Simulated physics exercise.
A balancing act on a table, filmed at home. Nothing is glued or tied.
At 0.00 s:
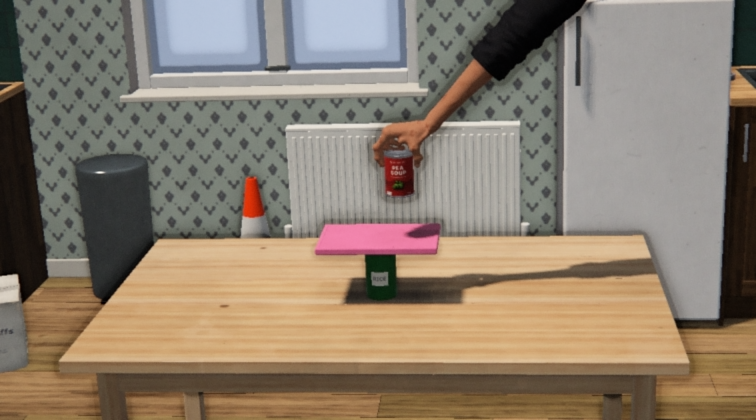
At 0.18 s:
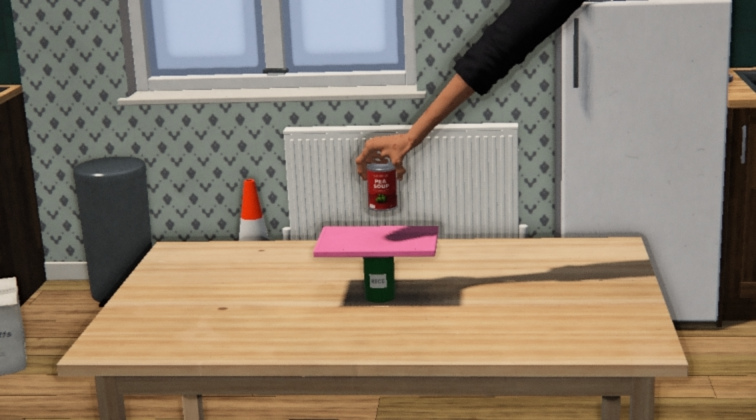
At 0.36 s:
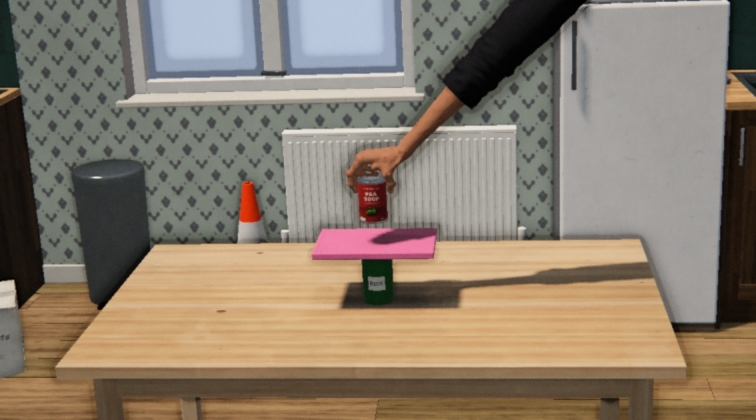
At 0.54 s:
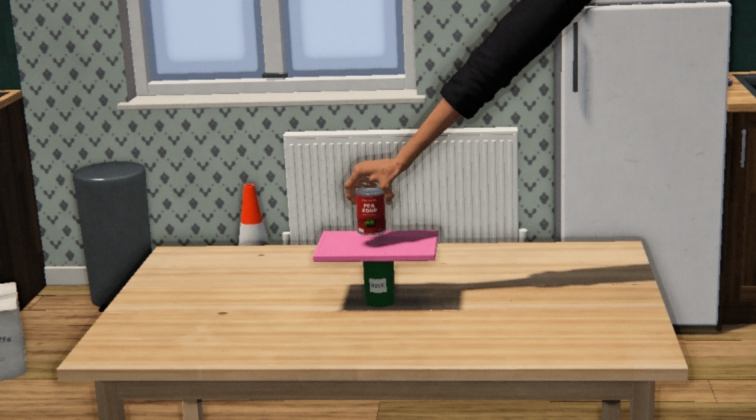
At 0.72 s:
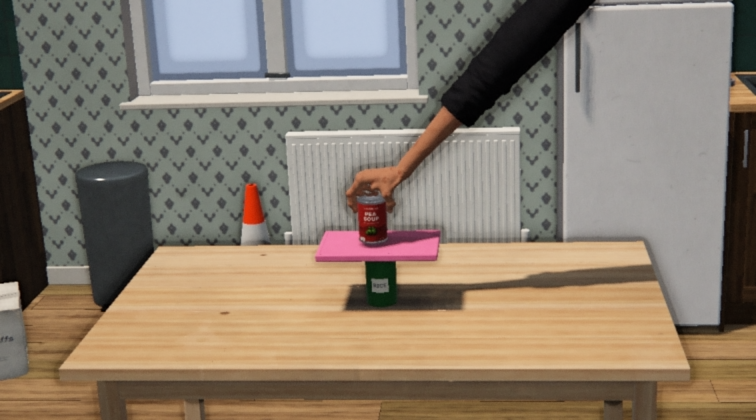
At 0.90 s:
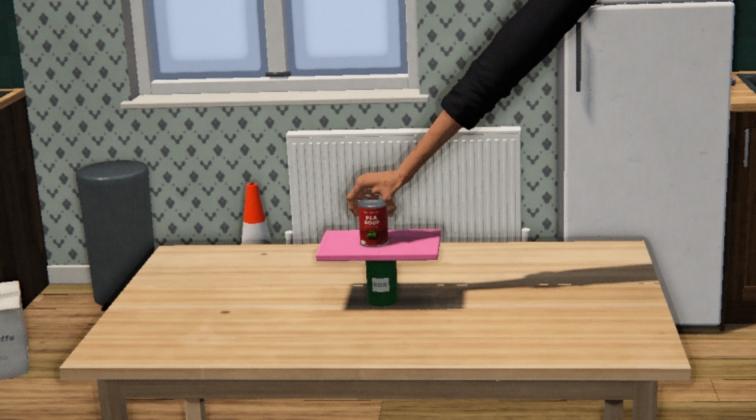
A hand lowering a red tin leftward and down onto a pink board balanced on a green jar on a wooden table.
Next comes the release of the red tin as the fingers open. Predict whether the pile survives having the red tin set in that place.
Prediction: The pile survives intact.
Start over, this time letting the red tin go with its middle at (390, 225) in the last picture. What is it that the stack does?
Result: The stack stays stable.
After 1.10 s, nothing has stirred.
After 1.40 s, red tin resting near (373, 223).
At rest (2.0 s), all 3 in place. Seen from the same camera at the end, red tin near (373, 223). The stack holds.
